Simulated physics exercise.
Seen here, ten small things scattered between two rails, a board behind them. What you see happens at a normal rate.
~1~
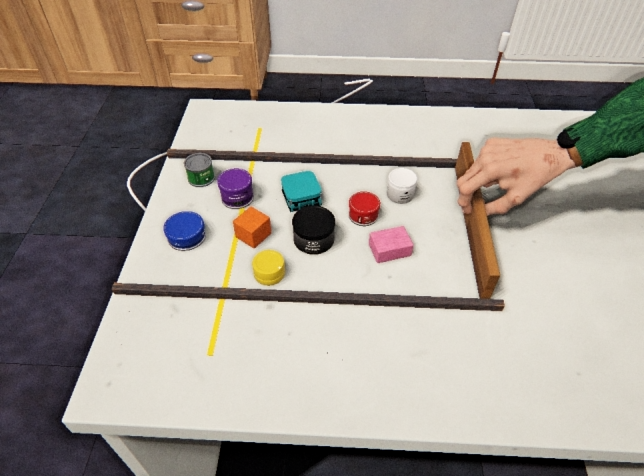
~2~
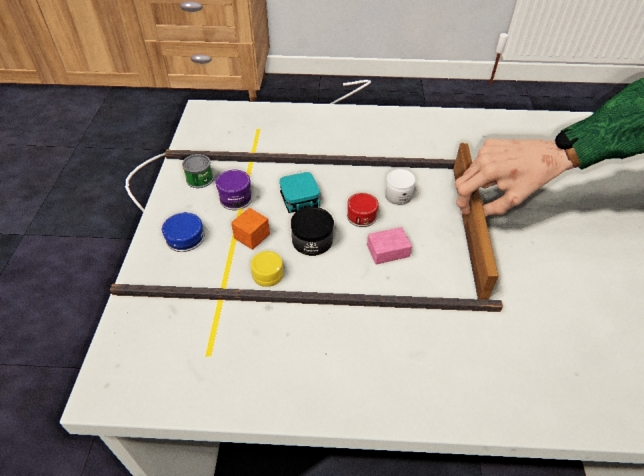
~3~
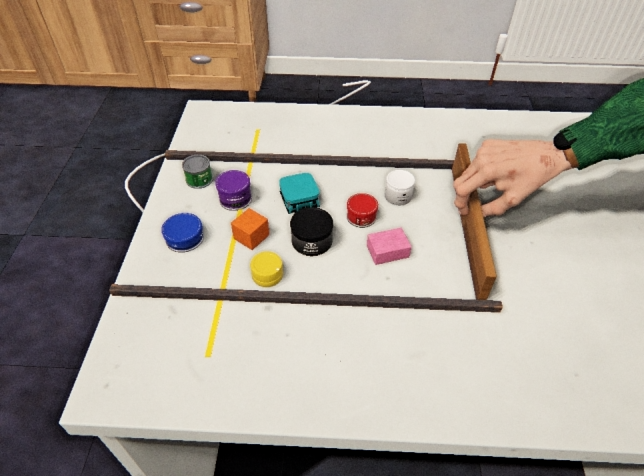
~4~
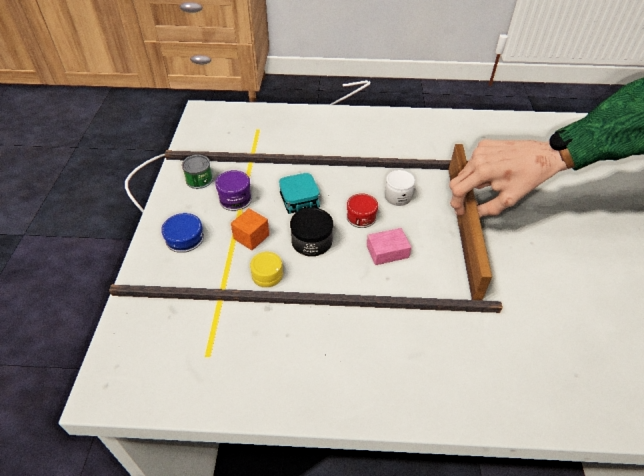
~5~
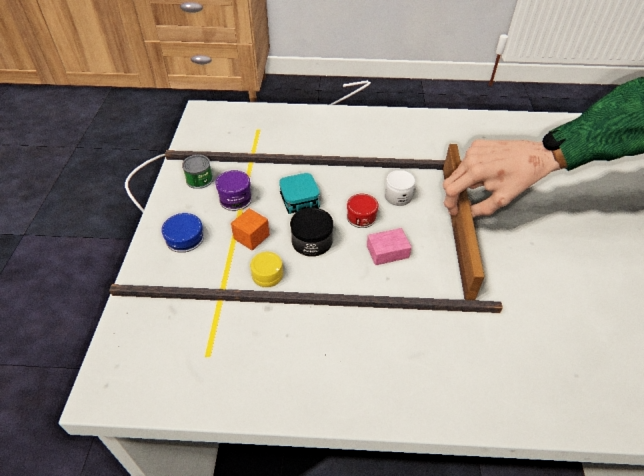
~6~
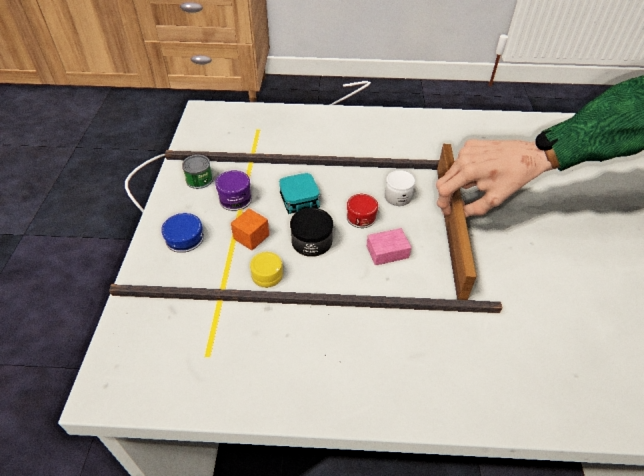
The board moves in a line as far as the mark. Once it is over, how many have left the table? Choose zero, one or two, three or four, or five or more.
One or two of them have left the table.
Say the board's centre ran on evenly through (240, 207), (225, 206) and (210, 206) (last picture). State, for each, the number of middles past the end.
Past-the-end tally - position 1: 1, position 2: 2, position 3: 3.
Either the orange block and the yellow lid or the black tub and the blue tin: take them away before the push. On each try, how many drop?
Count: 0 (first case); 0 (second).
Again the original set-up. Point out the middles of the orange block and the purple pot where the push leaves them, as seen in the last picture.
Roughly (144, 224); the other one roughly (165, 196).
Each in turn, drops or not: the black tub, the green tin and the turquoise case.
The black tub survives; the green tin is kept; the turquoise case stays on.
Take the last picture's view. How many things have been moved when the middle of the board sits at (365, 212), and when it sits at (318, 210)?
4 by the first point, 6 by the second.
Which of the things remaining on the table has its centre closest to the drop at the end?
It's the orange block.
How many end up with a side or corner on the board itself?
In total, 4.
Soon after, none off yet; green tin at rest near (198, 172); blue tin at rest near (183, 233); purple pot at rest near (234, 191).
After that, none off yet; green tin at rest near (198, 172); blue tin displaced about its own width near (139, 233); purple pot displaced about its own width near (191, 193).
In the end, the number that fall off is one or two; gone, blue tin.
